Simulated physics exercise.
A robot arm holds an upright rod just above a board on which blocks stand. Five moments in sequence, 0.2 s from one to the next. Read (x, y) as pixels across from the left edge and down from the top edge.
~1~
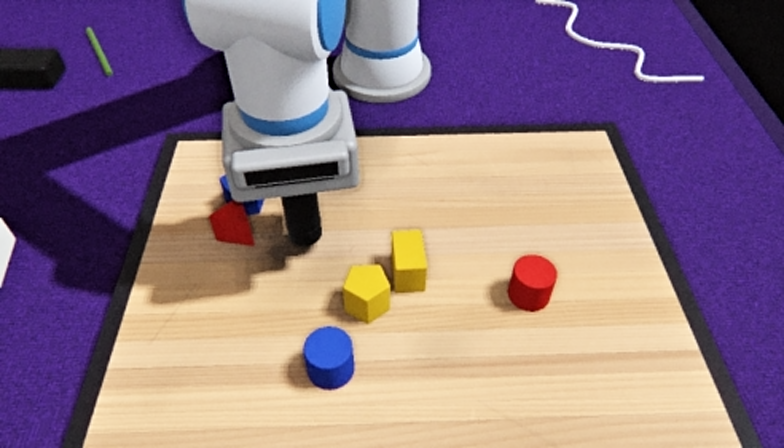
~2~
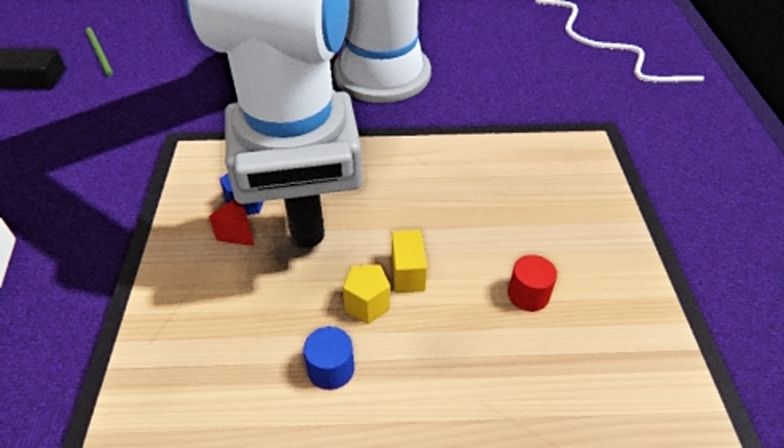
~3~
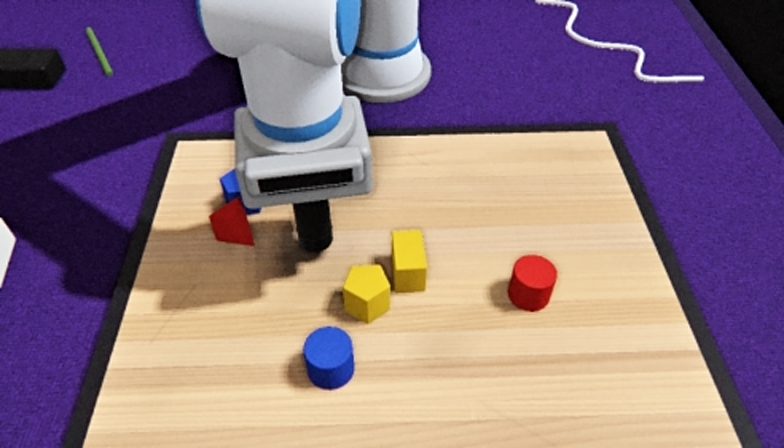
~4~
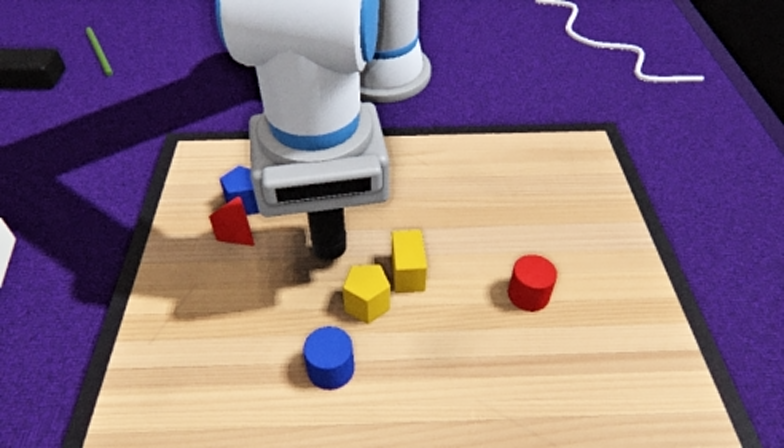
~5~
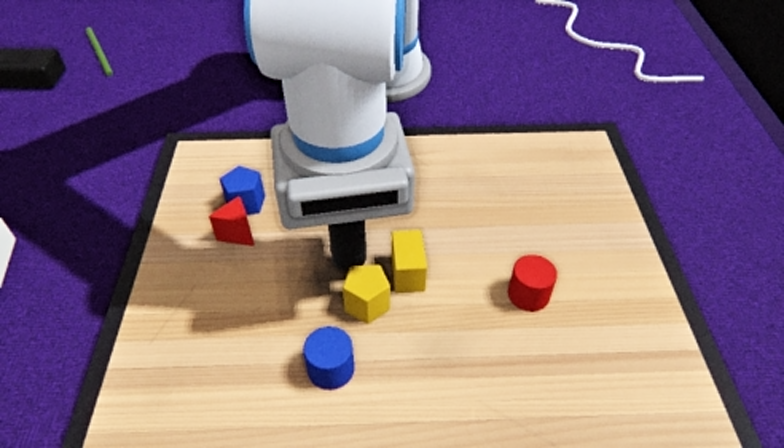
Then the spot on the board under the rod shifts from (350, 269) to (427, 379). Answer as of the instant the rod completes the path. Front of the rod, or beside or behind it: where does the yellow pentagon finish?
My prediction: In front.
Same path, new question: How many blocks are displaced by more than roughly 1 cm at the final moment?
Shifted over 1 cm: One.
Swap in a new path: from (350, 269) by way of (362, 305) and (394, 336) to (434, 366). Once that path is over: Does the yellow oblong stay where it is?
Yes, that is what happens.
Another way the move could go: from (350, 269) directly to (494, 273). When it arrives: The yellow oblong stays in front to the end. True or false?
The statement is correct.
On the path given first. One third of the way, rod (373, 293); yellow pentagon (384, 311).
Two thirds of the way, rod (399, 330); yellow pentagon (410, 353).
At the end, rod (428, 370); yellow pentagon (433, 399), turned 15° clockwise; yellow oblong not moved.
